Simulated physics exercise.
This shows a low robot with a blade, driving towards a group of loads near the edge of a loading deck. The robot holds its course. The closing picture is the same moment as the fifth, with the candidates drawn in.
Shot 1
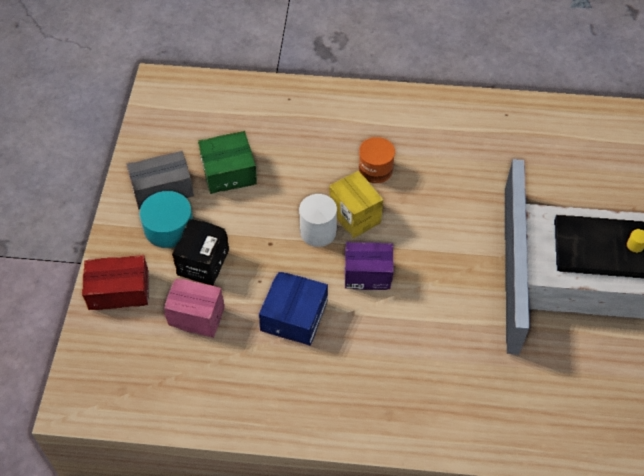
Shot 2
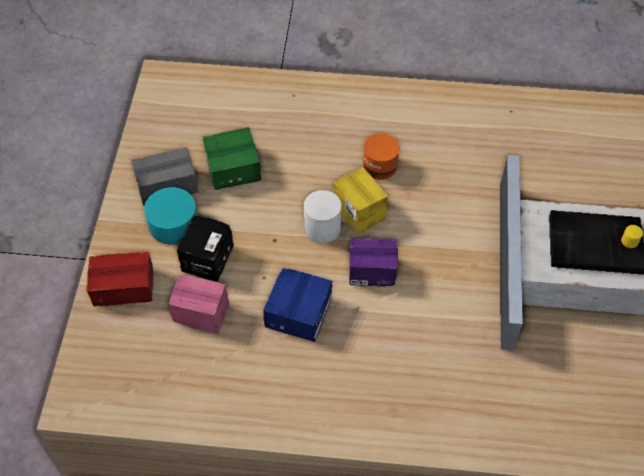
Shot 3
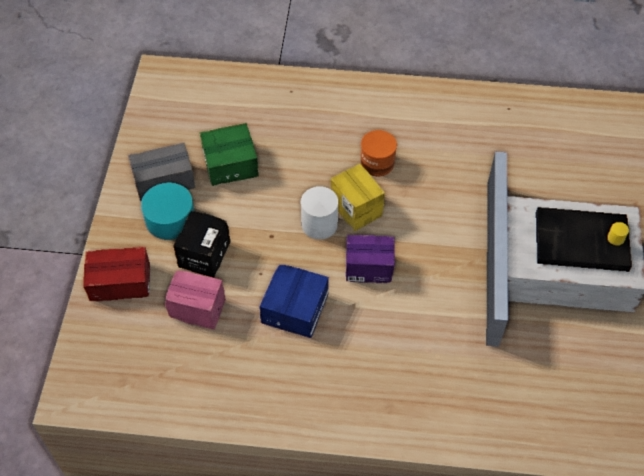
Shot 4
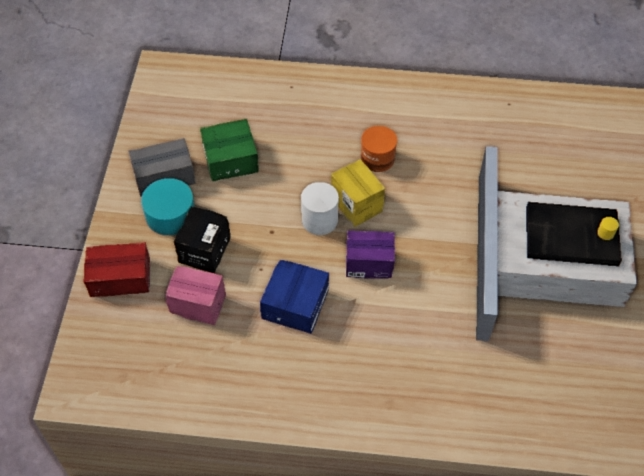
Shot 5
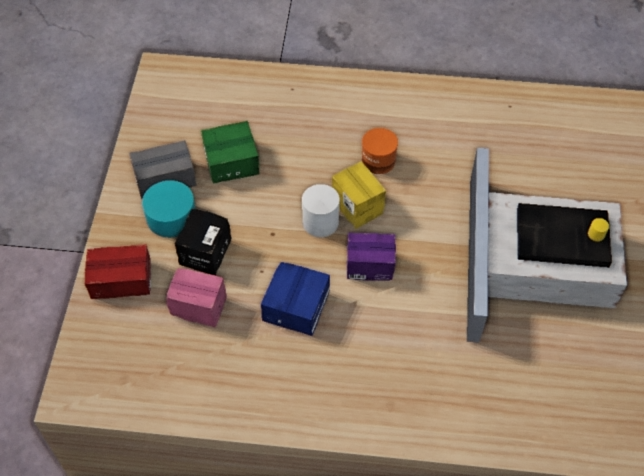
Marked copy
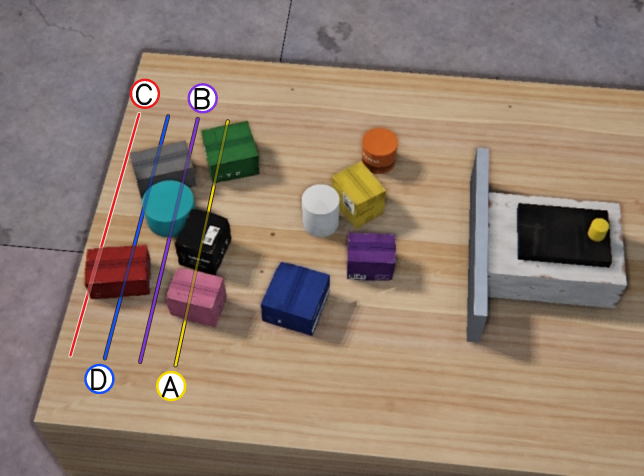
The footage shows coloured boxes and round containers on a wooden surface, all staying in place, while a low white robot with a wide grey blade moves slowly left from the right side, leaving a gap between them.
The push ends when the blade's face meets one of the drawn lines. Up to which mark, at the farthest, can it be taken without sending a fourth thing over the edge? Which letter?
At B, and not beyond.
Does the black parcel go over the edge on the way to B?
By then, no.
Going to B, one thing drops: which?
The red box goes over.
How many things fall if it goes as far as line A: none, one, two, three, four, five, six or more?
One.
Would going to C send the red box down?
Yes.
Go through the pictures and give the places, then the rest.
Purple box (369, 266); grey parcel (160, 180); red box (116, 283), in the first frame.
Robot (590, 240); turquoise canister (172, 216), in the second frame.
Robot (576, 237); pink box (196, 299), in the third frame.
Robot (566, 232); yellow parcel (358, 193), in the fourth frame.
Robot (556, 233); orange pail (380, 151); blue box (296, 298); purple box (371, 256), in the fifth frame.
On the marked copy, A at (204, 233); B at (171, 230); C at (108, 224); D at (139, 227).
With B. Early on, robot (442, 223); orange pail (374, 148); yellow parcel (340, 190).
Further on, robot (328, 213); red box (111, 270); grey parcel (153, 170).
At the end, robot (242, 206); red box over the edge; pink box (74, 288); one fallen.
As for the rest, A is within the limit but short; C drops nine; D drops five.
